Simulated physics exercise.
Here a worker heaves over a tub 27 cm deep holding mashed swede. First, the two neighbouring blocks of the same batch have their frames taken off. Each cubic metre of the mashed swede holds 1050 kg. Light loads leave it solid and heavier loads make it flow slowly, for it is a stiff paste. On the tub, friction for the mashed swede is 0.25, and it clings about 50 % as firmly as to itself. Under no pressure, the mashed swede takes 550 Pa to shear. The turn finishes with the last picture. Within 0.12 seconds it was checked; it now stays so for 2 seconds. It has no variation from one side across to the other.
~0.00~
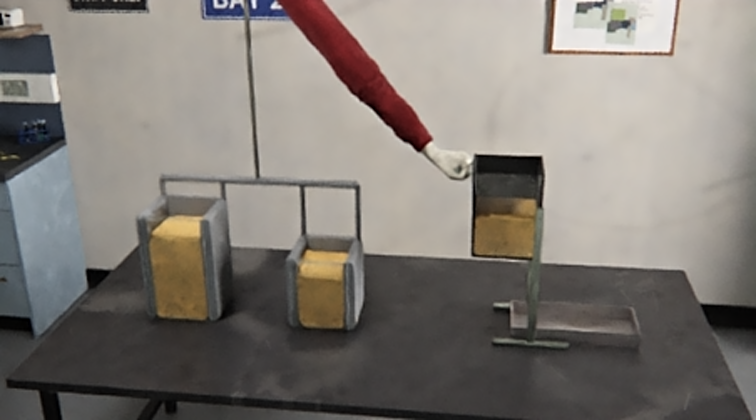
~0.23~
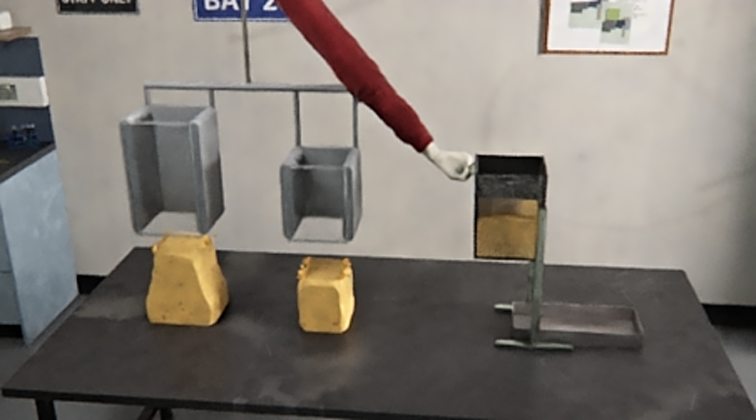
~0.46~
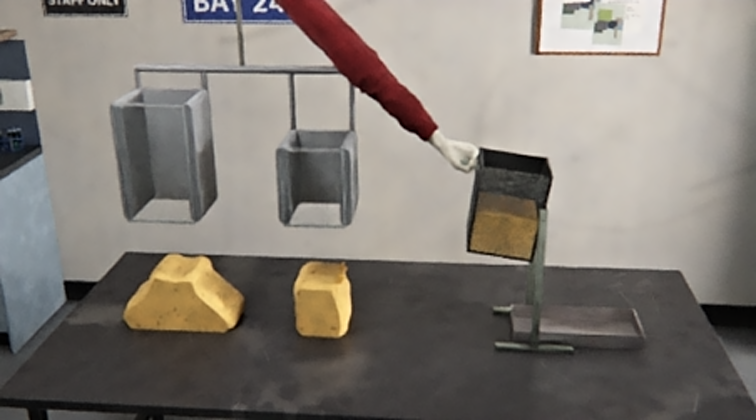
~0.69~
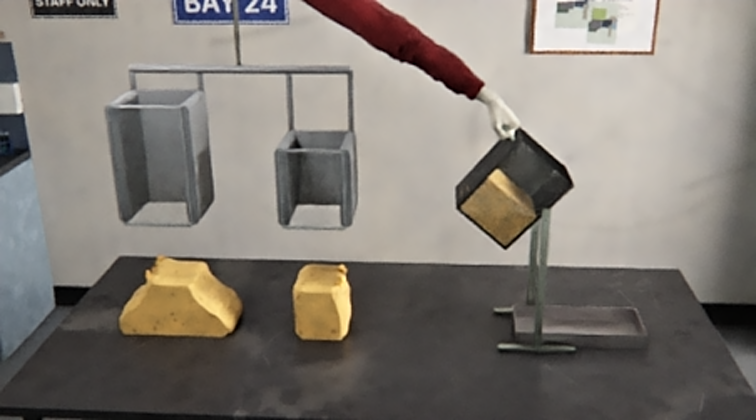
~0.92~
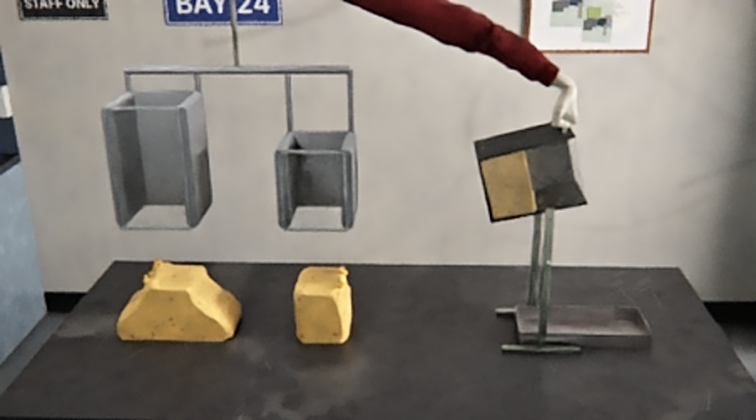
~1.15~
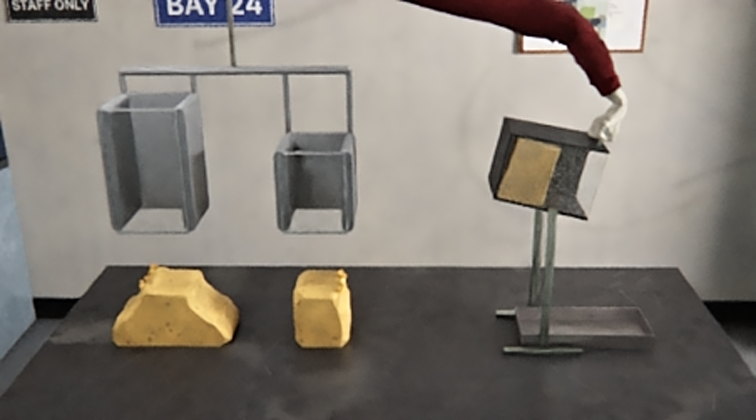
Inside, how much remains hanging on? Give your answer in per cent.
Some 100 percent remains.
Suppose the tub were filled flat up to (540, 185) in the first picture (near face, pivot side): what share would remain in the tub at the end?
About 0 %.
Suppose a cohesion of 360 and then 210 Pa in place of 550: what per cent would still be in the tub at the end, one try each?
Result: 65 % for the first case, 45 % for the second.
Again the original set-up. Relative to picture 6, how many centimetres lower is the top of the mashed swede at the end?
About 7 cm.
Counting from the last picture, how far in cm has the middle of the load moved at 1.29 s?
About 3 cm.
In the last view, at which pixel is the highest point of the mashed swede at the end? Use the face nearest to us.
I'd point to somewhere around (562, 163).
After 1.29 s, the tub is at 102 degrees and holds 100 %.
After 1.46 s, the tub is at 102 degrees and holds 100 %.
After 1.63 s, the tub is at 102 degrees and holds 100 %.
After 1.80 s, the tub is at 102 degrees and holds 100 %.
After 3.15 s, at the end, the tub is at 102 degrees and holds 100 %.
